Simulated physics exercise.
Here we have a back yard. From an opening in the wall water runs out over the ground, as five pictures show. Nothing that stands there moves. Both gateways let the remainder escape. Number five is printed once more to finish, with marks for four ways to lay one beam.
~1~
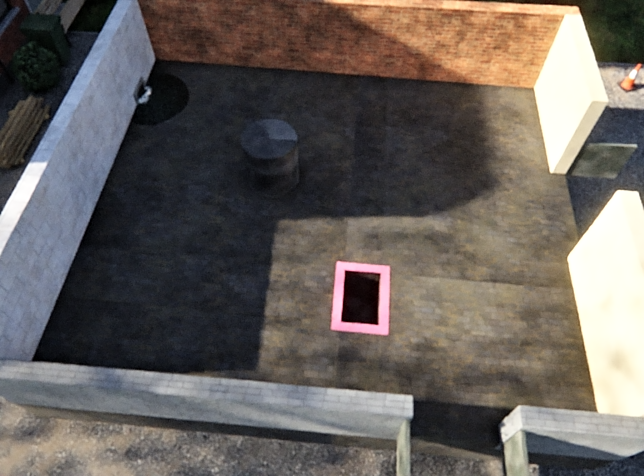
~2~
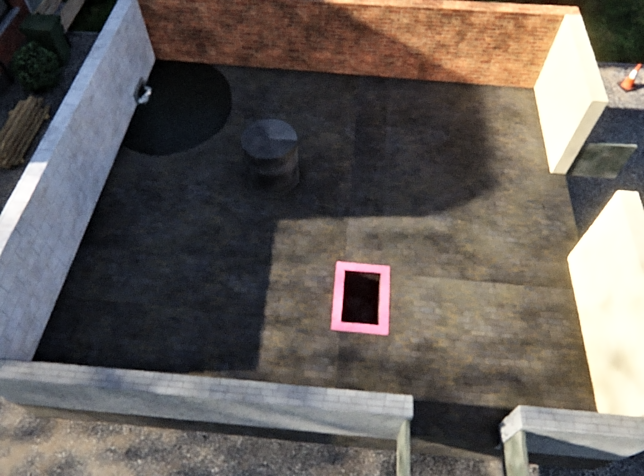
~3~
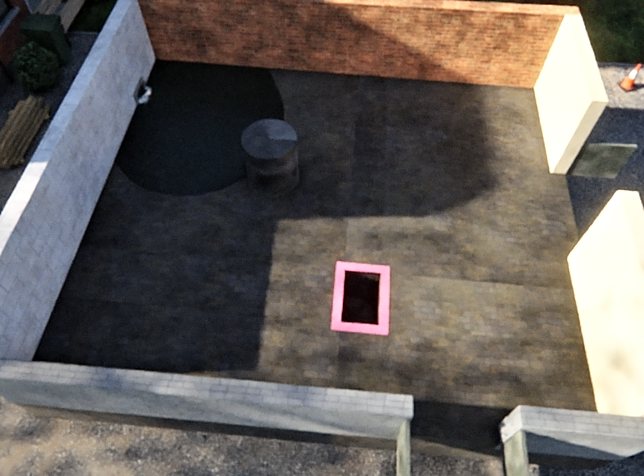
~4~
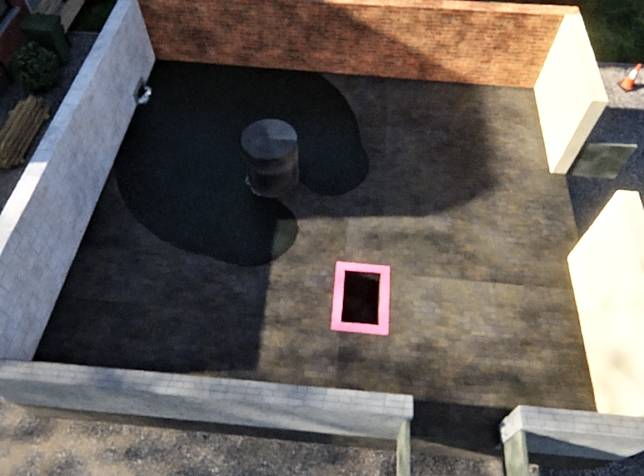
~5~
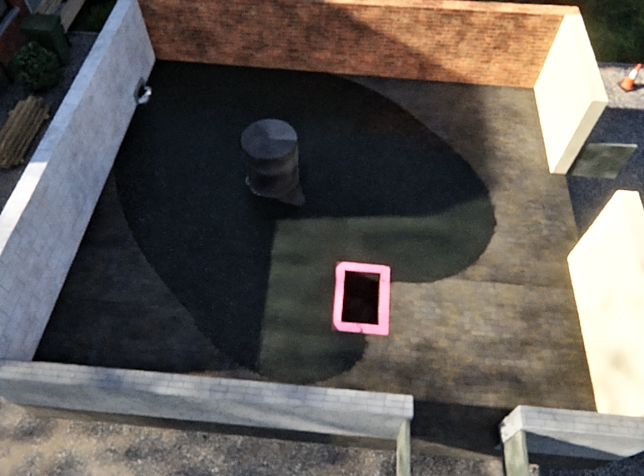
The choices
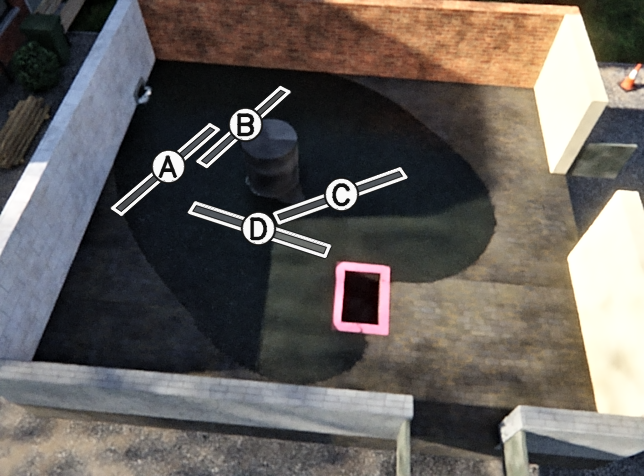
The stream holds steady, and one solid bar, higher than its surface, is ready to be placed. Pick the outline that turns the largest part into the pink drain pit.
Choose C.
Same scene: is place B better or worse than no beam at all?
Worse.
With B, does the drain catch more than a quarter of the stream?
No.
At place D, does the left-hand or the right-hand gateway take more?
The left gate.
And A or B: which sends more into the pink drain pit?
It is B.
On the marked copy, A from (117, 211) to (214, 127); B from (202, 163) to (284, 89); C from (277, 218) to (402, 173); D from (192, 207) to (327, 251).
If A is chosen, about 6 % of the stream runs into the pink drain pit, about 91 % out by the gates.
If B is chosen, about 11 % of the stream runs into the pink drain pit, about 84 % out by the gates.
If C is chosen, about 14 % of the stream runs into the pink drain pit, about 79 % out by the gates.
If D is chosen, about 9 % of the stream runs into the pink drain pit, about 90 % out by the gates.
